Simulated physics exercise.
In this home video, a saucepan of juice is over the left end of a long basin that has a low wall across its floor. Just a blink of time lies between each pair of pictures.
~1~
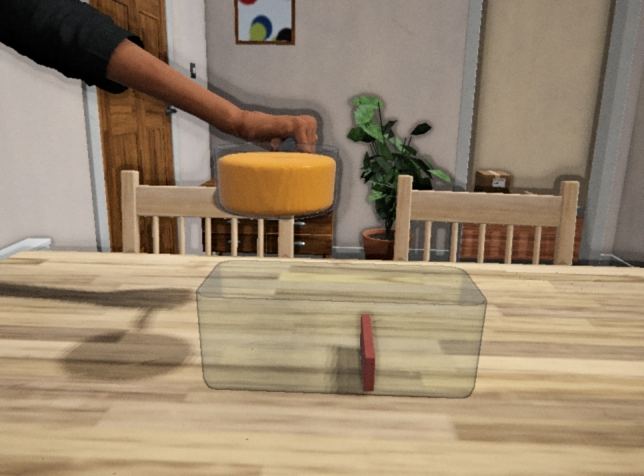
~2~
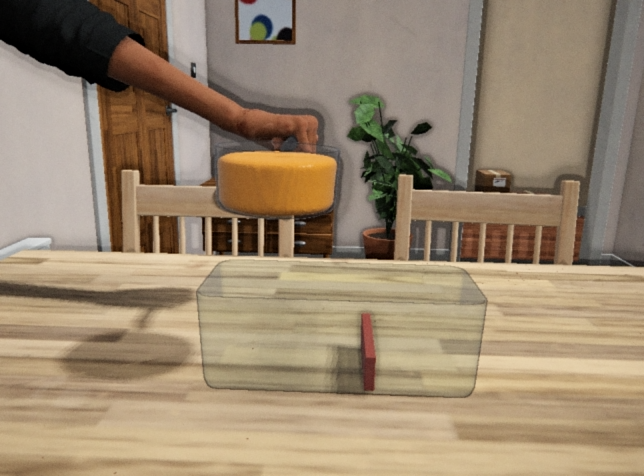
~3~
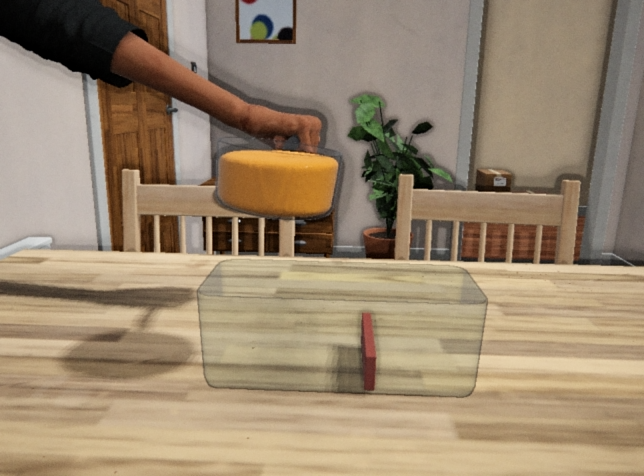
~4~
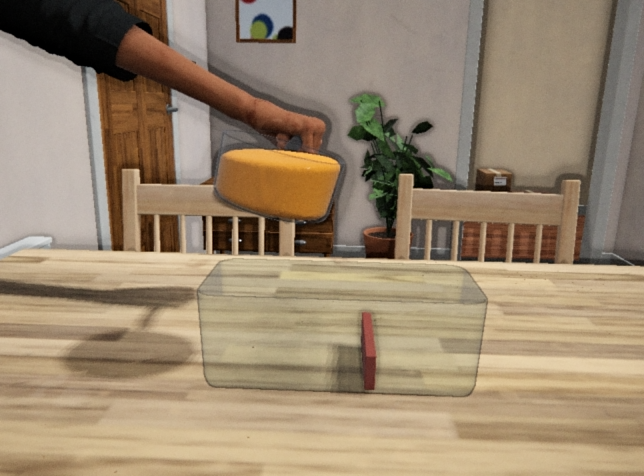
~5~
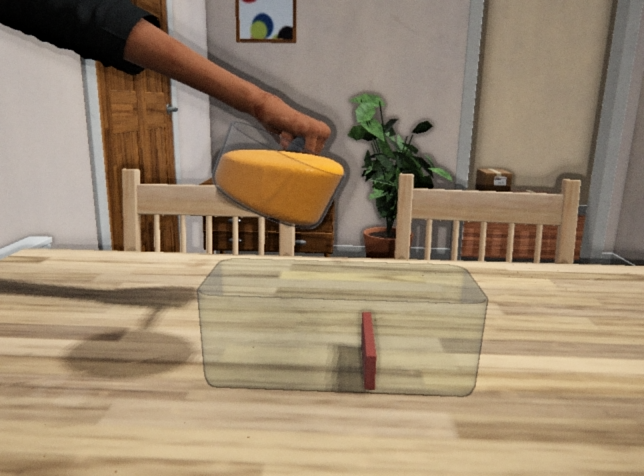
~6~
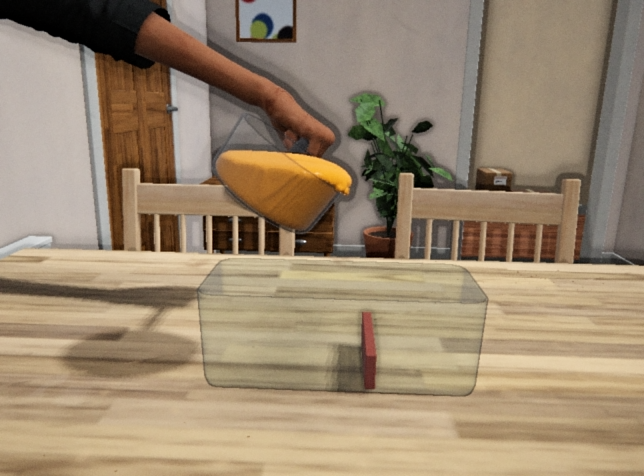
A dark-skinned arm in a black sleeve reaches in from the upper left, seen from across a pale striped wooden table, with two wooden chairs, a door and a leafy plant behind. Its hand holds a clear container of orange juice above the left part of a long see-through basin with a low red wall inside. The hand tilts the container steadily rightward, the juice reaching its lowered right rim.
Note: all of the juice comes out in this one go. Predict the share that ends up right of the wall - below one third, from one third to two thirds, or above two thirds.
The share is from one third to two thirds.
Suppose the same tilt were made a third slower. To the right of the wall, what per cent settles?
I'd say close to 60 per cent.
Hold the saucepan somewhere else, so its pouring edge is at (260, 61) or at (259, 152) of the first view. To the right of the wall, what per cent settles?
About 15 per cent, then about 15 per cent.
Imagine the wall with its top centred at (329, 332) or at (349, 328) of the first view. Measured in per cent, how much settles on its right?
First some 80, then 65 per cent.
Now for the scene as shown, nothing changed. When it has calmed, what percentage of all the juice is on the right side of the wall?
About 45 per cent.
A moment on, the saucepan is tipped right over and 18 per cent is still to pour, 10 is left of the wall and 37 right of it.
Next, the saucepan is tipped right over and 2 per cent is still to pour, 42 is left of the wall and 44 right of it.
Then the saucepan is tipped right over and 0 per cent is still to pour, 51 is left of the wall and 45 right of it.
Later the saucepan is tipped right over and 0 per cent is still to pour, 54 is left of the wall and 43 right of it.
In the end 55 per cent lies left of the wall, 43 right of it and 3 outside.
